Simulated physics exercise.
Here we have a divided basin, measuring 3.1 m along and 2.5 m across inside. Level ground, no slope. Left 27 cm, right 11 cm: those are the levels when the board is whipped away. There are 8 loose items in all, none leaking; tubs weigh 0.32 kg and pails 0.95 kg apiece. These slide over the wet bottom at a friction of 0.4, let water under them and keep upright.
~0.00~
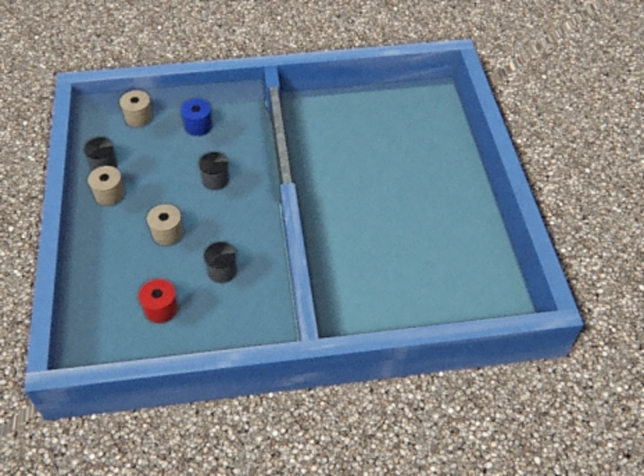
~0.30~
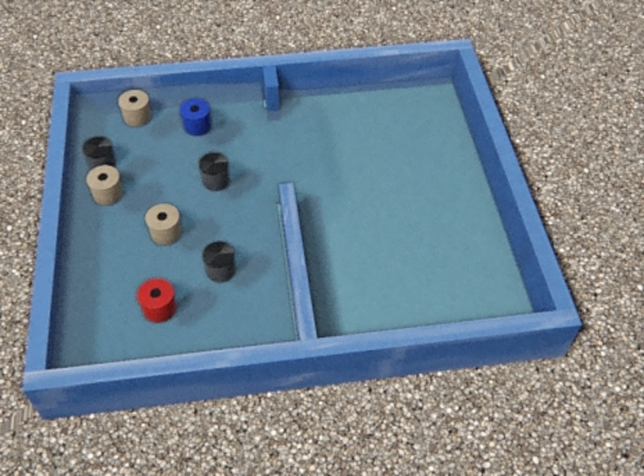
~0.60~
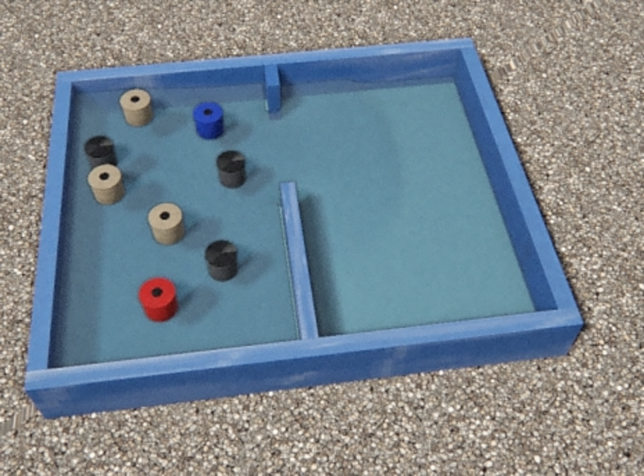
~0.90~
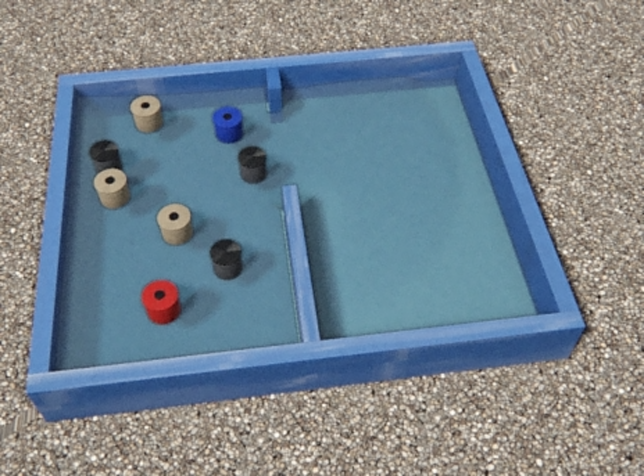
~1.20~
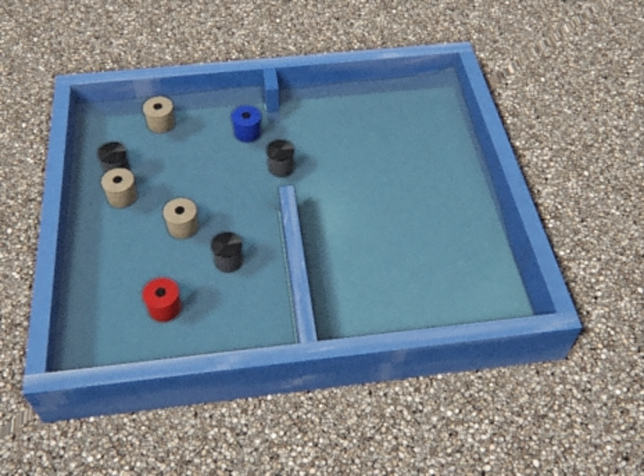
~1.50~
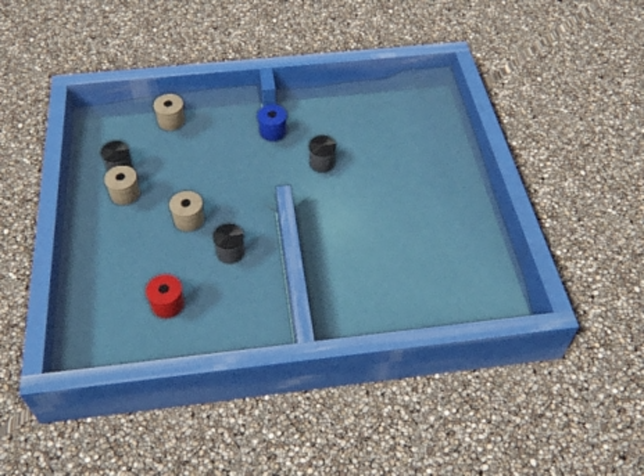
A gate in the divider disappears, then black and blue tubs drift right toward the gap.
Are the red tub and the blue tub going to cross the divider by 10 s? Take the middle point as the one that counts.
I'd expect the red tub to stay on this side and the blue tub to clear it.
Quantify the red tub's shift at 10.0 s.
Roughly 40 centimetres.
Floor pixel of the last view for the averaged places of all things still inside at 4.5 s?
Roughly at (246, 197).
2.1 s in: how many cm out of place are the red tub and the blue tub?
20 and 120 cm or so by then.
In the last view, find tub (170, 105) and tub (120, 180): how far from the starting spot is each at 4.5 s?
In turn: 50 cm, 40 cm.
After 2.1 s the red tub is near (169, 282), 0.2 m from its start, afloat; the blue tub is near (354, 107), 1.2 m from its start, afloat; 2 of 8 are over the mark; 8 afloat.
After 4.5 s the red tub is near (173, 278), 0.2 m from its start, afloat; the blue tub is near (442, 96), 1.9 m from its start, afloat; 2 of 8 are over the mark; 8 afloat.
After 7.0 s the red tub is near (174, 285), 0.2 m from its start, afloat; the blue tub is near (455, 194), 2.0 m from its start, afloat; 2 of 8 are over the mark; 8 afloat.
After 10.0 s the red tub is near (208, 277), 0.4 m from its start, afloat; the blue tub is near (336, 218), 1.4 m from its start, afloat; 3 of 8 are over the mark; 8 afloat.
